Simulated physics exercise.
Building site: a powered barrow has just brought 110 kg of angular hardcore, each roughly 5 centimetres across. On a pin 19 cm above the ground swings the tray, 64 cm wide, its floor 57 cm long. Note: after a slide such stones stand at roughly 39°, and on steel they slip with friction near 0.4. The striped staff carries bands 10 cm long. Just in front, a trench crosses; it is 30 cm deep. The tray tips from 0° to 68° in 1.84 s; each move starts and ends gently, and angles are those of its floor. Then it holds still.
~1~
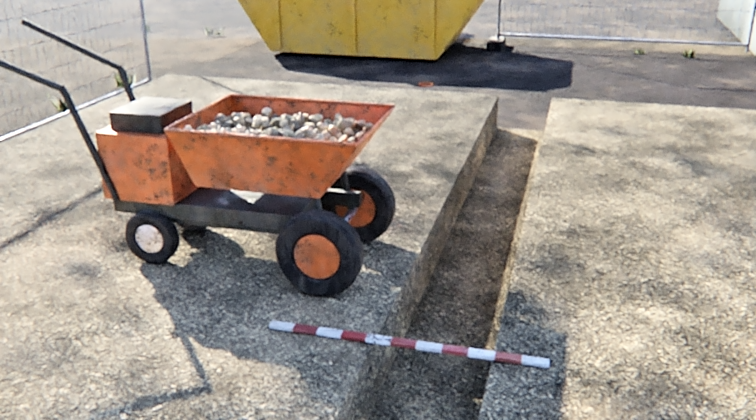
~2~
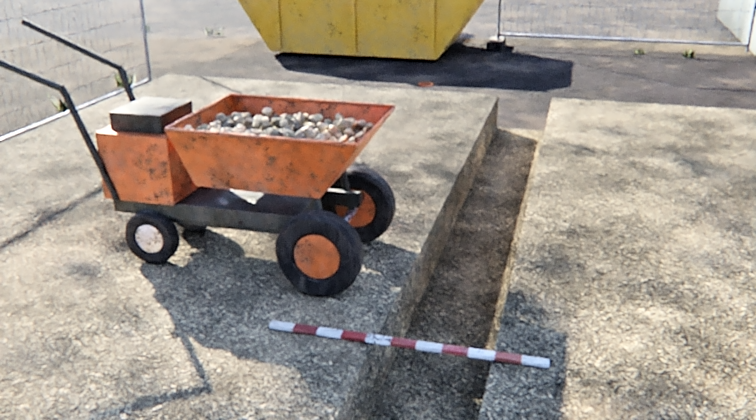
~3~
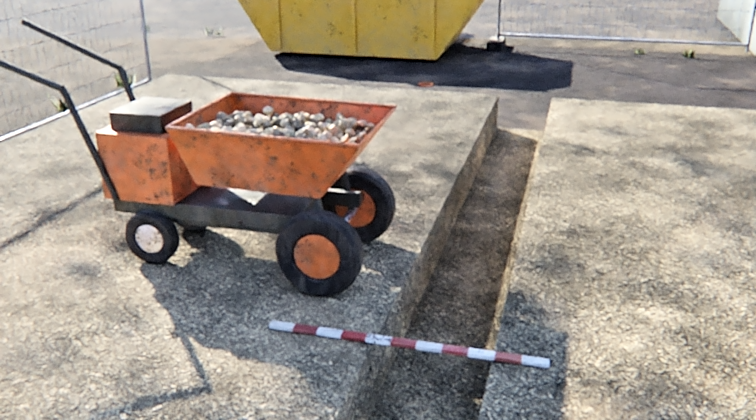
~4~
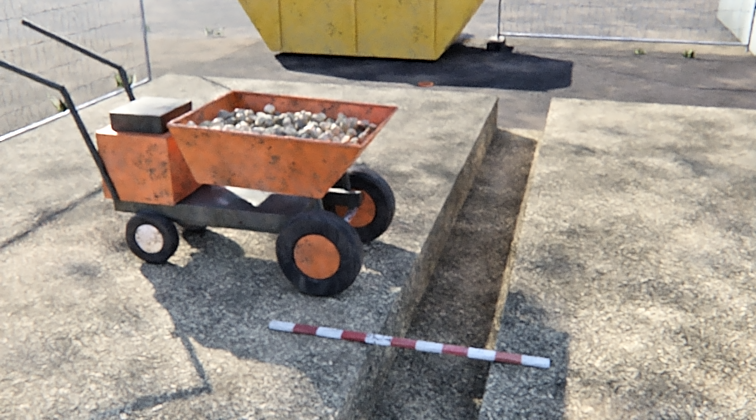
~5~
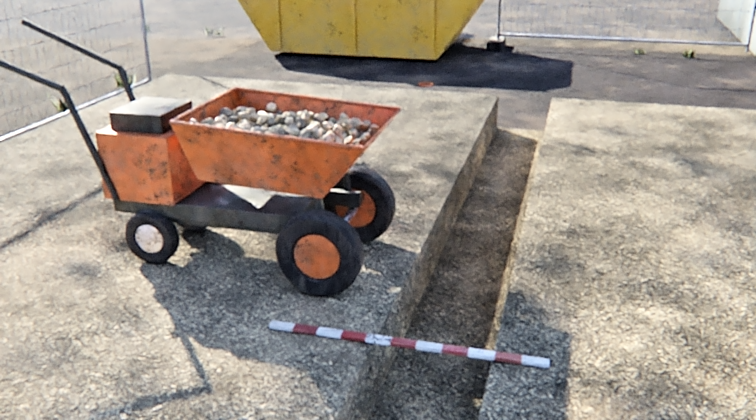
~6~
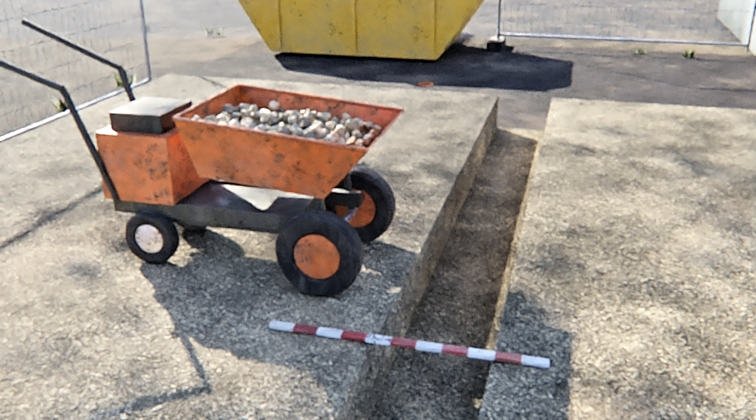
The clip opens on an orange powered barrow loaded with stones, standing left of a narrow trench with a red-and-white striped staff lying across it. The tray stays level at first, then its rear edge rises slightly, tilting it gently toward the right while the wheels stay still.
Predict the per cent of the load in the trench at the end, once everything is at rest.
Near 65 per cent.
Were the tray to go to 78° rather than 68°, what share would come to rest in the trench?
Share in trench: Approx. 90%.
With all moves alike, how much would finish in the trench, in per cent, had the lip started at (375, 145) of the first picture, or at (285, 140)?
That gives roughly 55 per cent and roughly 65 per cent.
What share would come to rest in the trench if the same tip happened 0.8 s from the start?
It would come to roughly 55 per cent.
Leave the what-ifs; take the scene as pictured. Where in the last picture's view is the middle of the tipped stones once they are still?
Around (475, 329).
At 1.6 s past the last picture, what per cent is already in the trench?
At that moment: Approx. 20 %.
Then, 1.1 s after the last picture the floor is at 57°, 100 % in the tray; the foremost stones are at (437, 208).
Then, 1.6 s after the last picture the floor is at 68°, 81 % in the tray, 18 % in the trench, 1 % past the trench; the foremost stones are at (515, 283).
Then, 2.0 s after the last picture the floor is at 68°, 55 % in the tray, 41 % in the trench, 4 % past the trench; the foremost stones are at (566, 298).
Then, 3.9 s after the last picture the floor is at 68°, 30 % in the tray, 65 % in the trench, 5 % past the trench; the foremost stones are at (570, 306).
